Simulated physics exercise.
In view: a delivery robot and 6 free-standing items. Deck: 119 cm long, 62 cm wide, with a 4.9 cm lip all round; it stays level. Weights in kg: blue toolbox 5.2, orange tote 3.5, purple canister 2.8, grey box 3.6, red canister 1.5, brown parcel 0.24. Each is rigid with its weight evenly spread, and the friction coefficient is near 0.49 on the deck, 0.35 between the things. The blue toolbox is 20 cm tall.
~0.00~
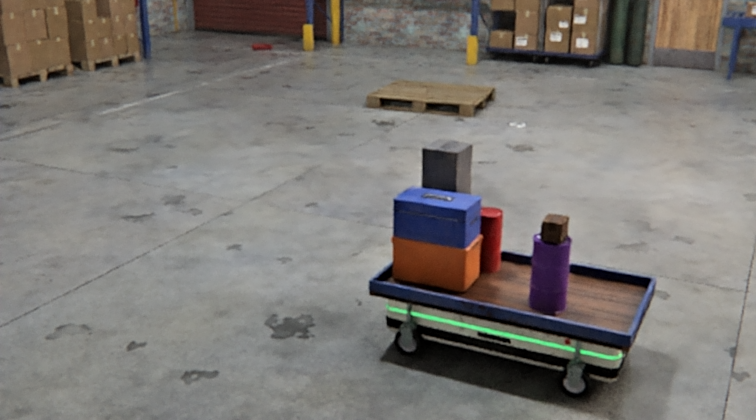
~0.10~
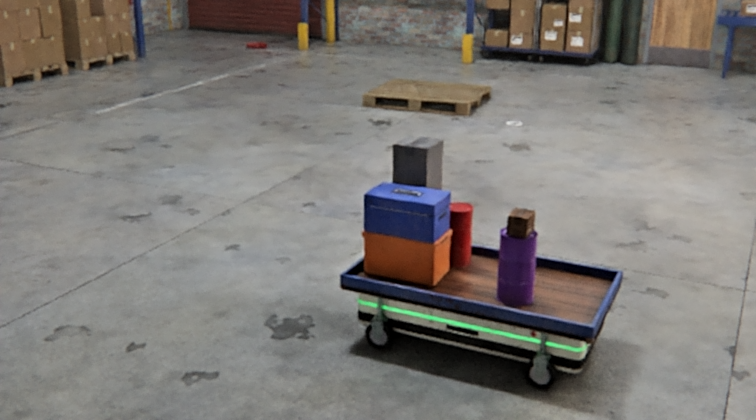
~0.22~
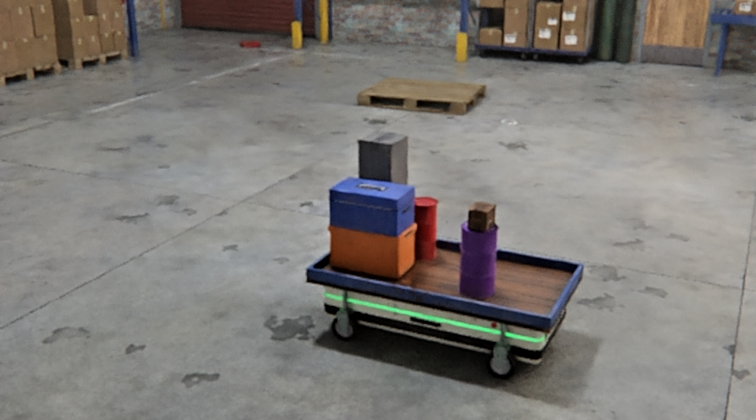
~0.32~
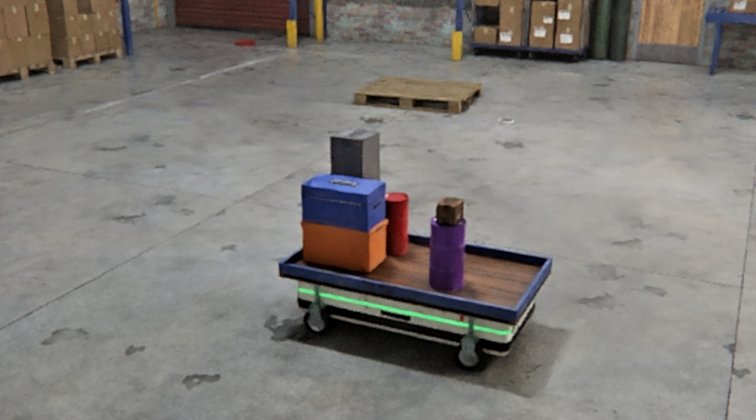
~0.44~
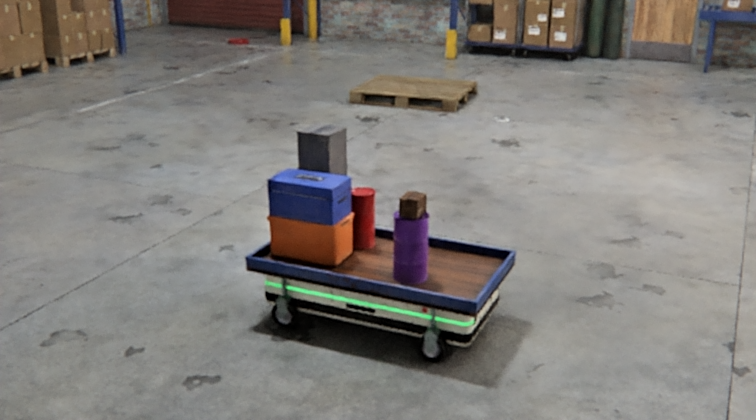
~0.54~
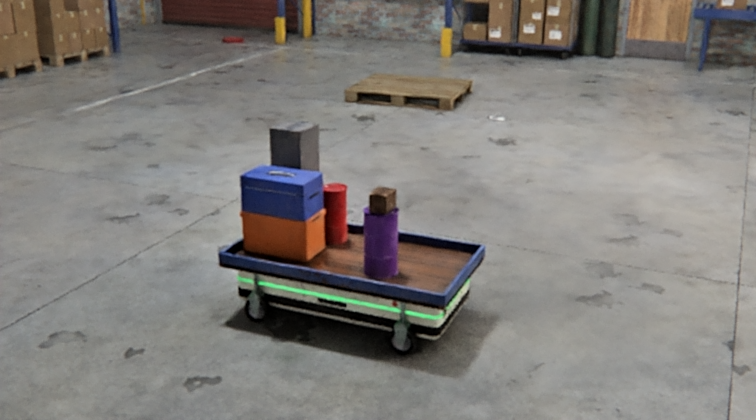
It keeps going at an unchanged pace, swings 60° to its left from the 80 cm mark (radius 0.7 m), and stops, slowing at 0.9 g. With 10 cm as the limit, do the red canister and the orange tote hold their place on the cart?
The red canister ends elsewhere, the orange tote keeps its place.
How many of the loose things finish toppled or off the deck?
That comes to 3.
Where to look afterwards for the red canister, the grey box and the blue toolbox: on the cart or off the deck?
The red canister ends off the deck; the grey box finishes off the deck; the blue toolbox ends off the deck.
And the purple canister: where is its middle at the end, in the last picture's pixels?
Around (168, 279).
After 0.84 s, cart has run 134 cm, turned 32°; grey box and red canister now off the deck; orange tote leaning 10° near (173, 248); blue toolbox leaning 41°.
After 1.14 s, cart has run 182 cm, turned 60°; blue toolbox now off the deck; orange tote slid 5 cm near (80, 303); brown parcel slid 7 cm.
After 1.44 s, cart has run 198 cm, turned 60°, stopped; orange tote slid 3 cm near (44, 315); brown parcel leaning 14°; purple canister leaning 14°.
At rest (3.3 s), off the deck, blue toolbox, grey box and red canister; not toppled but over 10 cm from the start, brown parcel; the other 2 in place, give or take 10 cm. In the last view, red canister near (19, 322), orange tote near (44, 315).
